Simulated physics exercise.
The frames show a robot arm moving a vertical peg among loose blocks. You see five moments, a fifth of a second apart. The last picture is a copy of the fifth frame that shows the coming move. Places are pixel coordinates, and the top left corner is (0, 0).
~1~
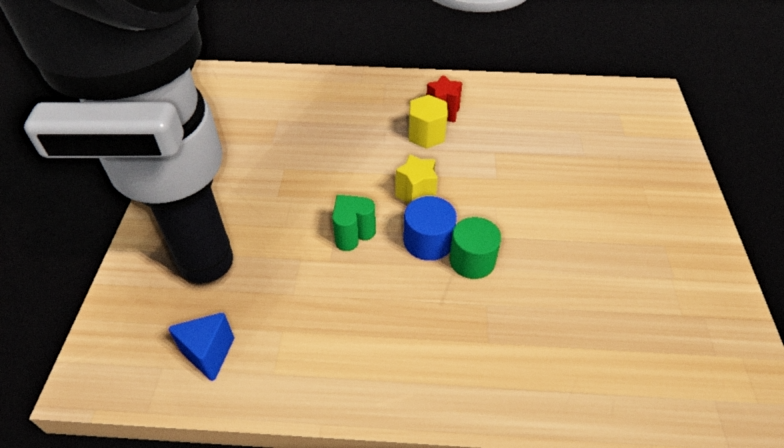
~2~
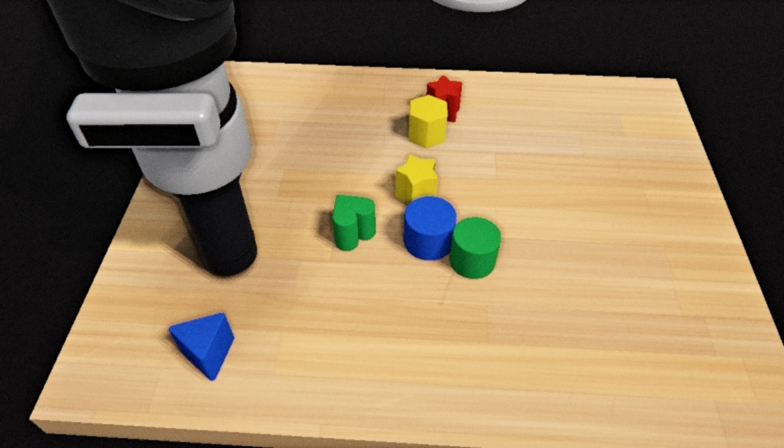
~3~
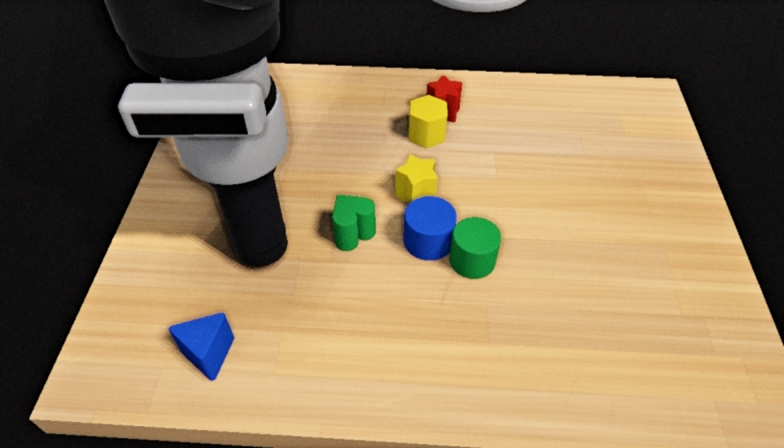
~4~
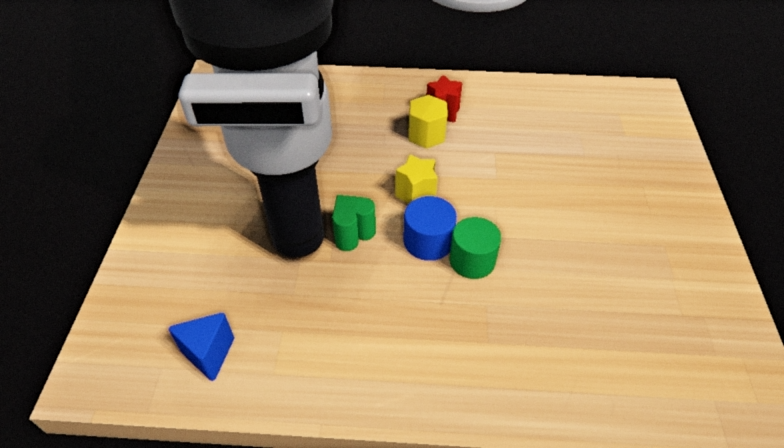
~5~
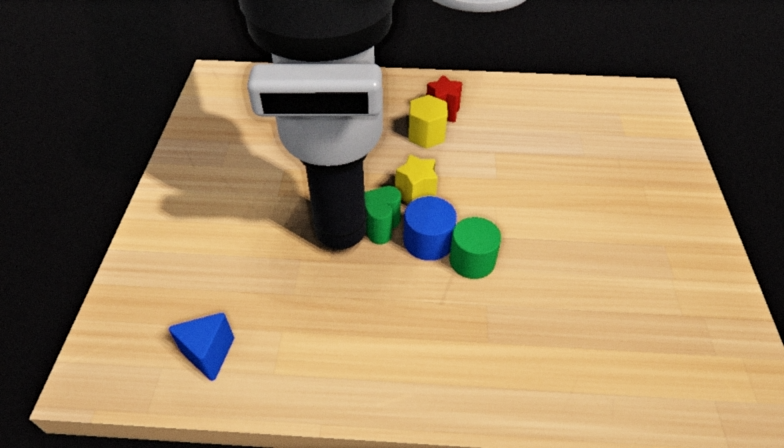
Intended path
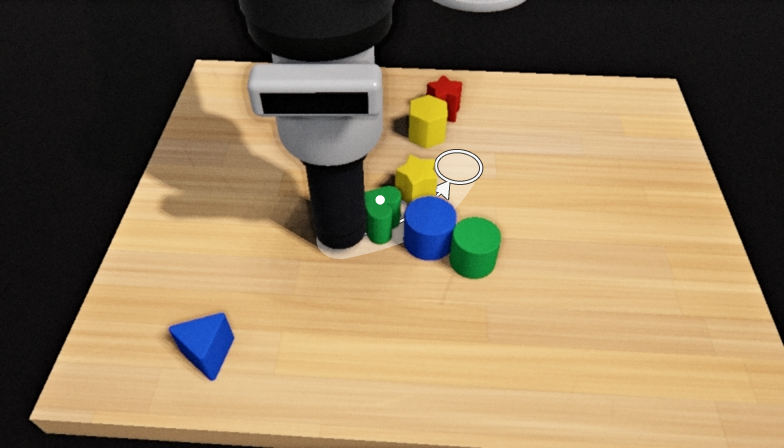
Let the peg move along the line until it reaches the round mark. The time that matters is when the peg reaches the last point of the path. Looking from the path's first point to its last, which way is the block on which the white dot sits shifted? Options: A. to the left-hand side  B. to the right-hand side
The answer is B.
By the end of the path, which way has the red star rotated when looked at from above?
Clockwise, from overhead.
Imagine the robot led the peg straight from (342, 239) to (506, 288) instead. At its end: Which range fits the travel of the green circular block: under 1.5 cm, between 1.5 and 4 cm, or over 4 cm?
Once the path ends, it will sit over 4 cm from where it is now.
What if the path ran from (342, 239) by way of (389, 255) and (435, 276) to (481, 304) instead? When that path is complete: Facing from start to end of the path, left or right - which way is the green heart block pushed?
Side: Left.
Drawn move, from (342, 239) by way of (394, 224) and (435, 198) to (459, 167); the dot is on the green heart block.
What follows on the original path. One third of the way, peg at (394, 216); green heart block at (431, 181); yellow star at (431, 157), turned 60° anticlockwise; blue circular block at (455, 213).
Two thirds of the way, peg at (436, 189); green heart block at (477, 162), turned 10° clockwise; yellow star at (439, 141), turned 110° anticlockwise; blue circular block at (457, 213).
At the end, peg at (460, 158); green heart block at (499, 153), turned 40° clockwise; yellow star at (451, 114), turned 140° anticlockwise; yellow hexagon at (424, 99), turned 25° anticlockwise; blue circular block at (457, 213); red star at (445, 82), turned 30° clockwise.
